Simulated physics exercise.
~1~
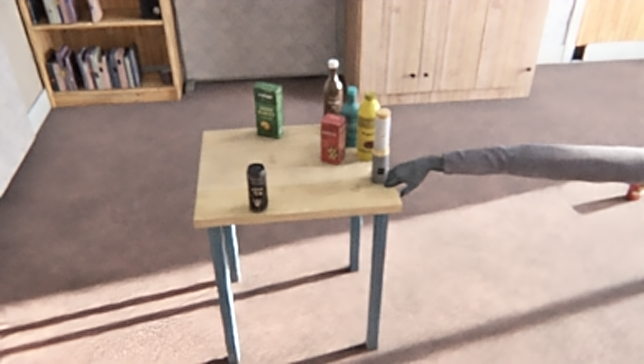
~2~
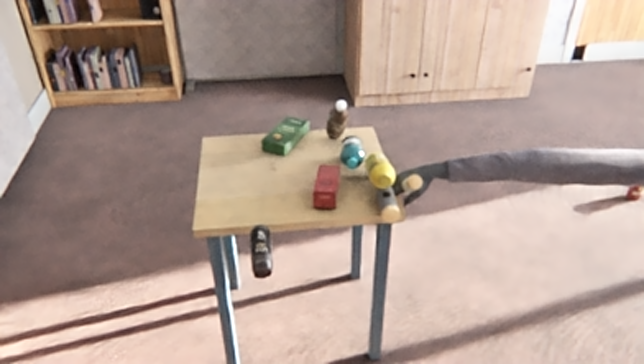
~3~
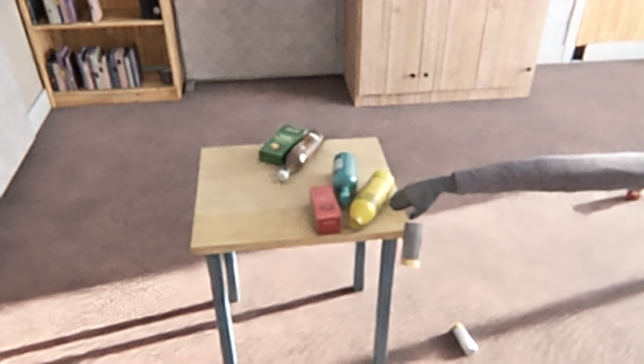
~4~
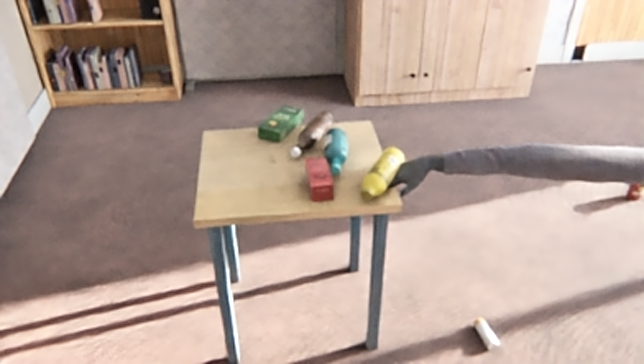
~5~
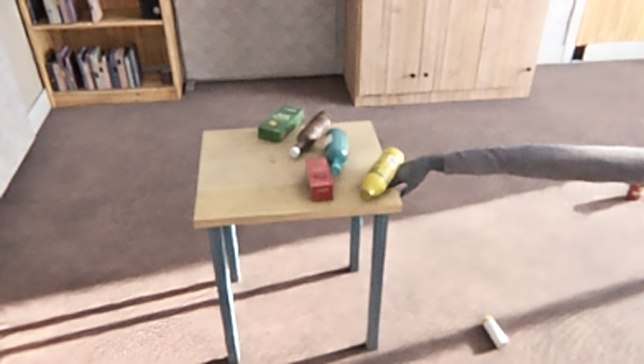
In a carpeted room, a gloved hand at a small table's edge stayed close as the table jerked back and forth, toppling all the bottles and cartons; the black can and two small shakers fell off, while the rest ended up lying on top.
